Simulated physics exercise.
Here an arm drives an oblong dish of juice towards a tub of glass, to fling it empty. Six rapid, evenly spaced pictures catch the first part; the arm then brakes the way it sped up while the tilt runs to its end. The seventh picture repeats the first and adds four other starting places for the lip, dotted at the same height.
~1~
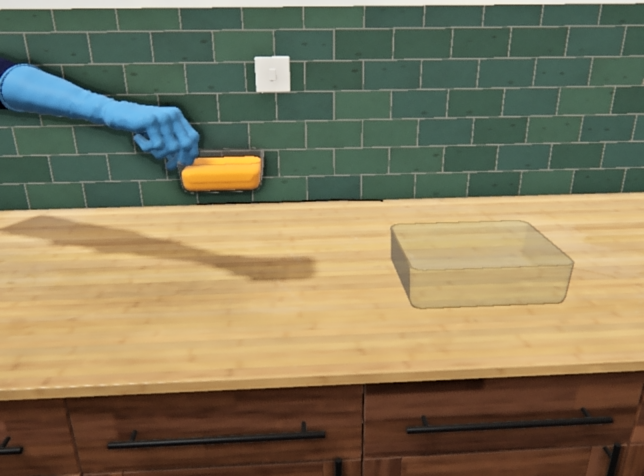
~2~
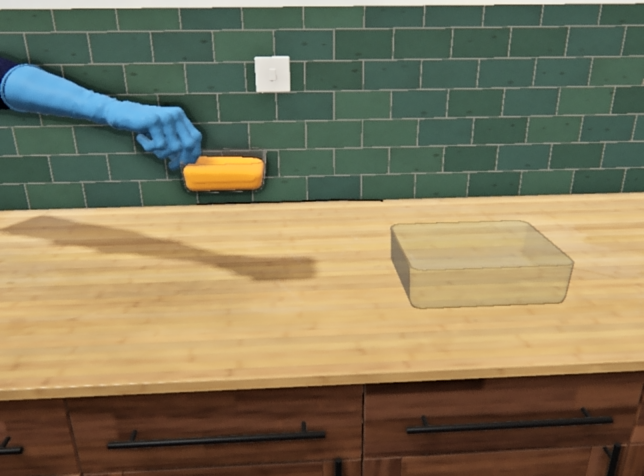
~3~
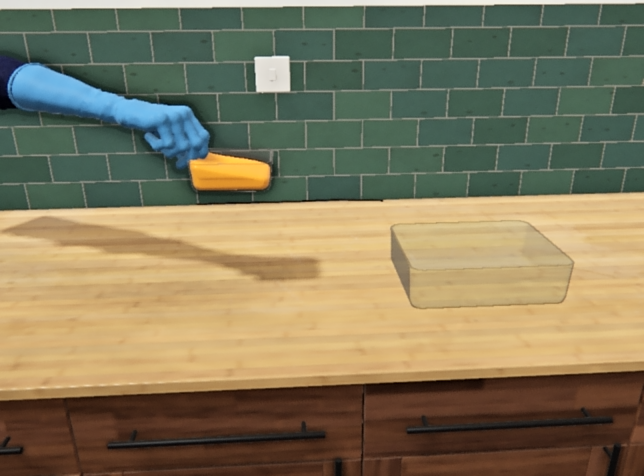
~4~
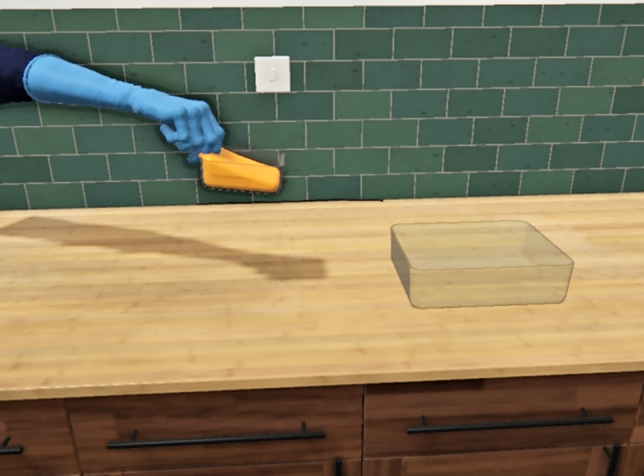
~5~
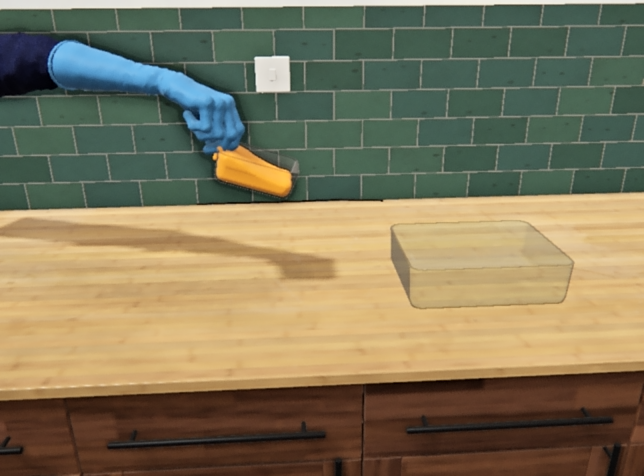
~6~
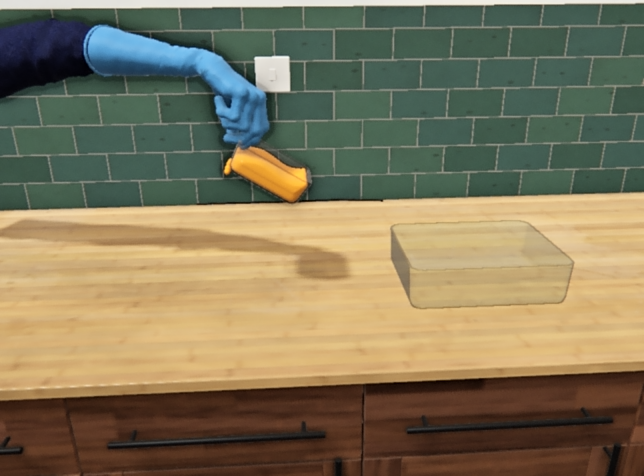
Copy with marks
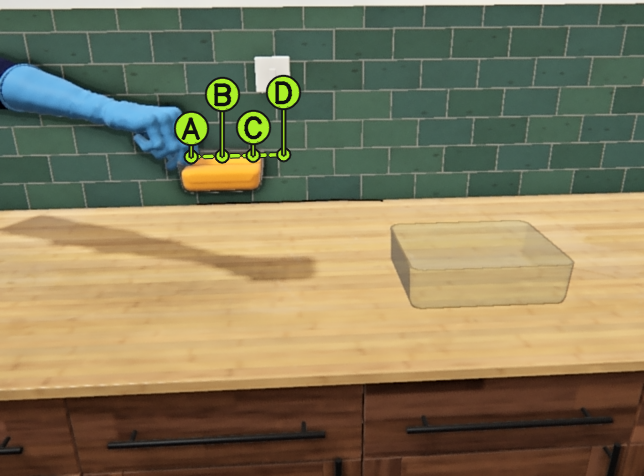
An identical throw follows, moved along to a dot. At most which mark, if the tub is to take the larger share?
D is the one.
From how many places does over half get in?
One of them.
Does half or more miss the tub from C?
Yes, that goes wrong.
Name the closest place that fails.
C.
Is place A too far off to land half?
Yes, that goes wrong.
In lime, A at (191, 156); B at (222, 156); C at (253, 155); D at (283, 154).
If A is chosen, about 0 % lands in the tub, 100 % falls short.
If B is chosen, about 0 % lands in the tub, 100 % falls short.
If C is chosen, about 13 % lands in the tub, 84 % falls short and 3 % goes beside or beyond.
If D is chosen, about 68 % lands in the tub, 25 % falls short and 7 % goes beside or beyond.
